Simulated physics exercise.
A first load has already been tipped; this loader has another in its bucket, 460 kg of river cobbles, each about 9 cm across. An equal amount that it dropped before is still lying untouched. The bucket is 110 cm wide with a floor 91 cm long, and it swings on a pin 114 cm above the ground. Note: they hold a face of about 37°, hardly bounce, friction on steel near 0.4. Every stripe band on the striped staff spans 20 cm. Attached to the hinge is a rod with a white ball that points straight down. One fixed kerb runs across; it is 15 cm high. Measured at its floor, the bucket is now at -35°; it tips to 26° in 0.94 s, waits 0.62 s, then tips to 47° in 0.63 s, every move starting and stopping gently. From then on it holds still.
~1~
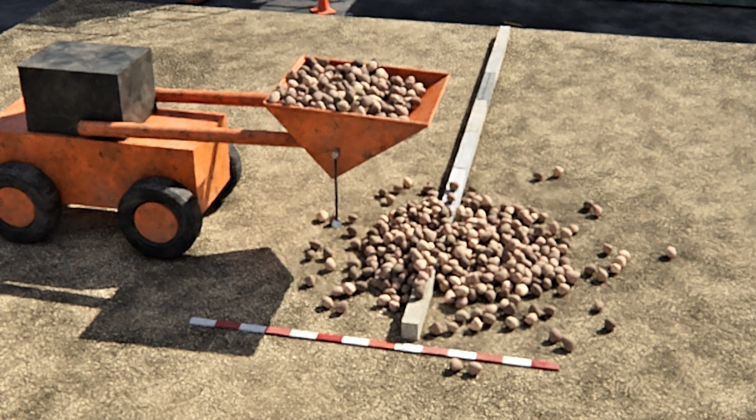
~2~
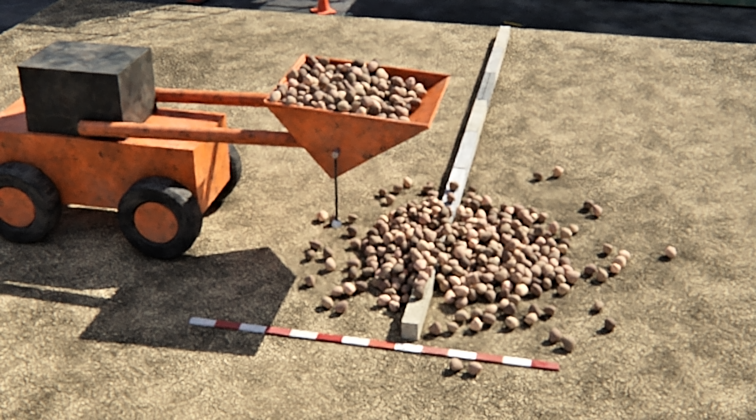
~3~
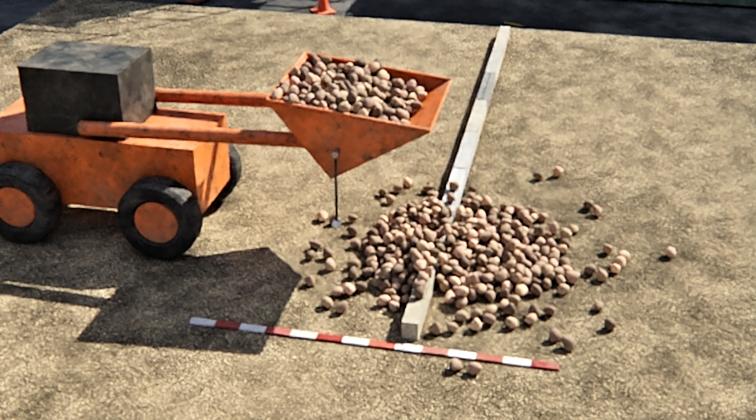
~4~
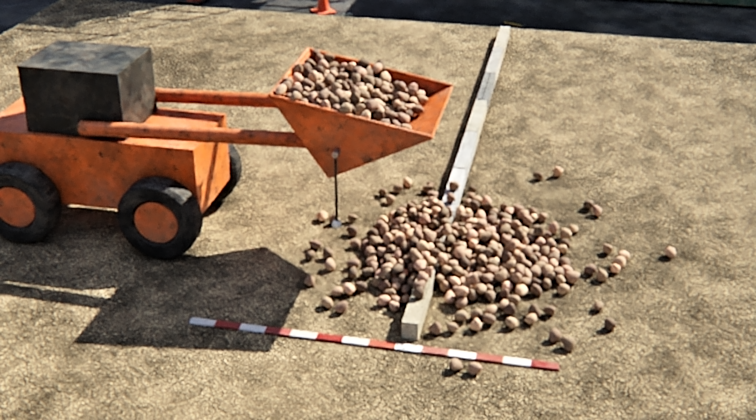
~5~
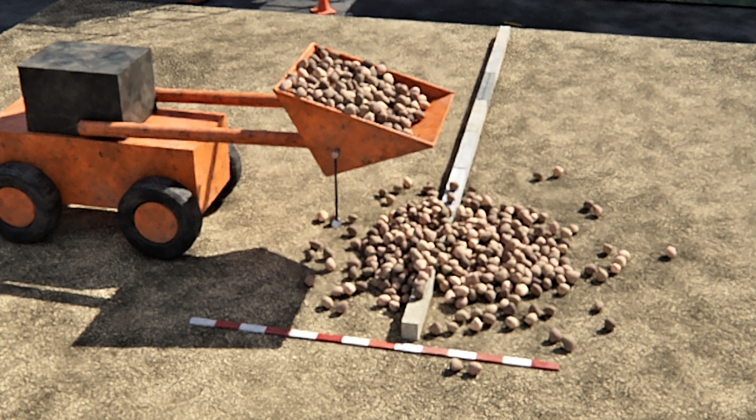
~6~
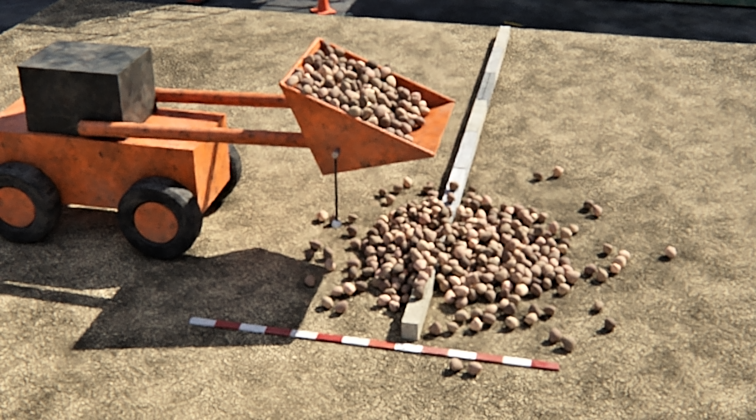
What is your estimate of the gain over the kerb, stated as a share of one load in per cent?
My estimate is 80 per cent of one load.
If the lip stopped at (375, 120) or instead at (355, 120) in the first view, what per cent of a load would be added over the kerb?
Case one about 25 %, case two about 10 %.
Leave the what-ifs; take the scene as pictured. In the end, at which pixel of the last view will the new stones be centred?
Centre at roughly (474, 238).
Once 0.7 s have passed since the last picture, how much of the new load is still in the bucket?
It holds some 90 percent.
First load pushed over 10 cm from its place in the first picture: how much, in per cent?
Near 15 per cent, I reckon.
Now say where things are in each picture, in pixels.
In the first picture, lip at (428, 126), floor tilted -35°, highest stones at (340, 69). The earlier load is highest near (428, 237), 25 cm above ground level, 44 % on this side of the kerb, 56 % over the kerb.
In the second picture, lip at (429, 127), floor tilted -34°, highest stones at (341, 69).
In the third picture, lip at (430, 131), floor tilted -31°, highest stones at (325, 67).
In the fourth picture, lip at (432, 138), floor tilted -27°, highest stones at (314, 65).
In the fifth picture, the bucket is at -22°, its lip at (433, 146); the top of the load is at (318, 62).
In the sixth picture, lip at (434, 156), floor tilted -16°, highest stones at (324, 57).
Then, 0.3 s after the last picture the floor is at 16°; in per cent of one load, 100 in the bucket, 44 on this side of the kerb, 56 over the kerb; the foremost stones are at (619, 273).
Then, 0.7 s after the last picture the floor is at 26°; in per cent of one load, 88 in the bucket, 53 on this side of the kerb, 59 over the kerb; the foremost stones are at (619, 273).
Then, 2.3 s after the last picture the floor is at 47°; in per cent of one load, 0 in the bucket, 64 on this side of the kerb, 136 over the kerb; the foremost stones are at (621, 269).
Then, 5.0 s after the last picture the floor is at 47°; in per cent of one load, 0 in the bucket, 64 on this side of the kerb, 136 over the kerb; the foremost stones are at (621, 269). Net gain over the kerb, 80.
